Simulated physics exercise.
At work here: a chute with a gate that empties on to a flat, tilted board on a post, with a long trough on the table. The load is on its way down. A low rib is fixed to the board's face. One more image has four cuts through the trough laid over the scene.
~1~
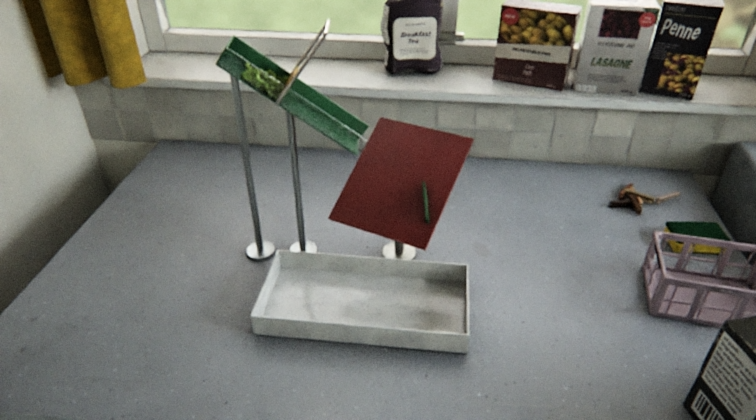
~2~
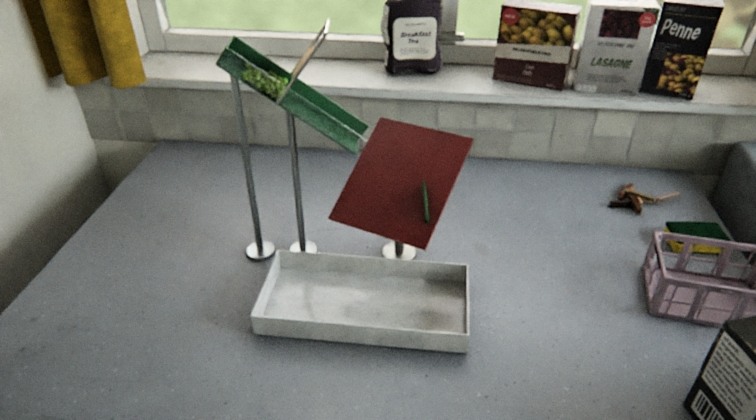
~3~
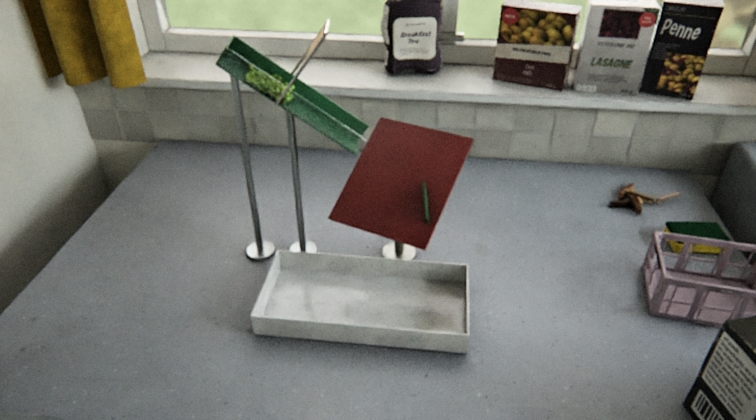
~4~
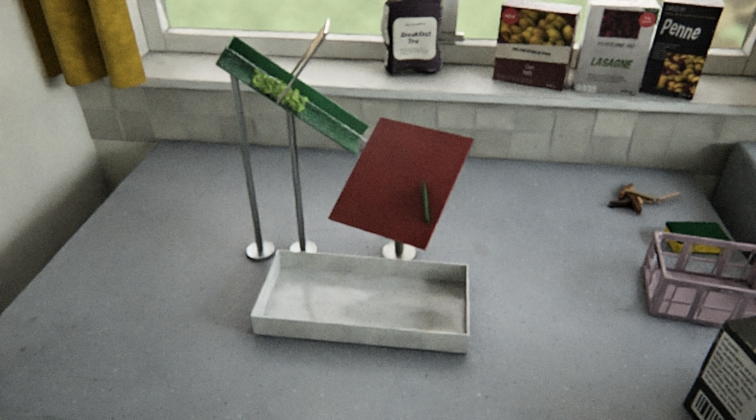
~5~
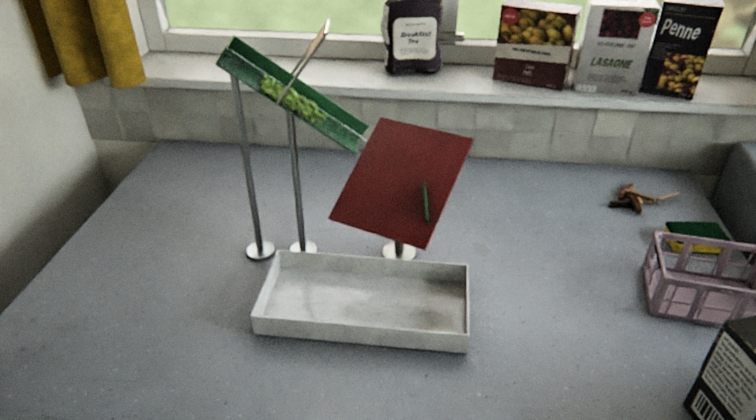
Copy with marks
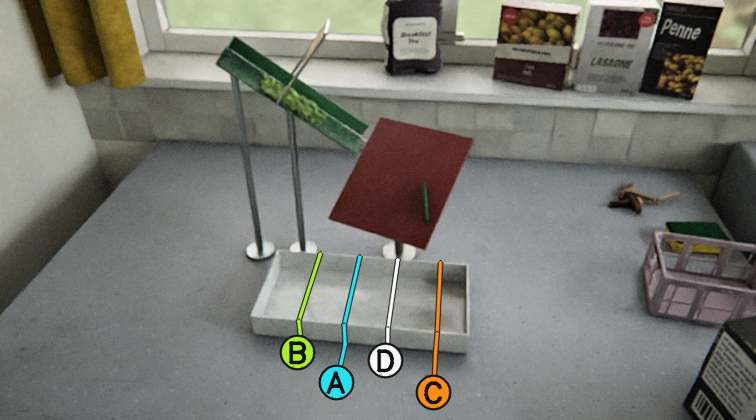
A long, pale grey trough sits empty on a grey tabletop below a window, seen from slightly above, with boxes and a dark packet on the sill. Behind it, a green chute on metal posts slopes down rightwards to a tilted red board with a dark green rib, and a pink basket stands at right. The green peas slide a short way down the chute, spreading out, while the camera stays still.
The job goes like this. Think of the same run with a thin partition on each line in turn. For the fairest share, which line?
It is D.
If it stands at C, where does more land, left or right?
The left side.
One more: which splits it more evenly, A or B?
Line A.
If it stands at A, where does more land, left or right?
The right side.
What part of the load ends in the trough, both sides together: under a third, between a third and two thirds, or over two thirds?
About that: Over two thirds.
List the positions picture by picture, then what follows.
Load behind the gate (269, 83), dried peas; lip of the chute (357, 148), sloping fairly steeply, in the first picture.
Middle of the board (401, 178), tilted fairly steeply; middle of its low edge (374, 233); of its high edge (425, 127), in the second picture.
Front corners of the trough (251, 315) and (469, 335), empty; front of the load (290, 97), in the third picture.
Middle of the load (282, 88); its front (303, 108), roughly a quarter of the way to the lip; rib from (423, 181) to (427, 219), in the fourth picture.
Middle of the load (290, 97); its front (325, 115), roughly half of the way to the lip, in the fifth picture.
On the marked copy, line A crosses the front rim at (344, 324); line B crosses the front rim at (299, 320); line C crosses the front rim at (437, 332); line D crosses the front rim at (388, 328).
With A, of what is caught, about a tenth on the left of the divider, the larger part on the right.
With B, of what is caught, not one piece on the left of the divider, every piece on the right.
With C, of what is caught, almost all on the left of the divider, just a few on the right.
With D, of what is caught, roughly half on the left of the divider, roughly half on the right.
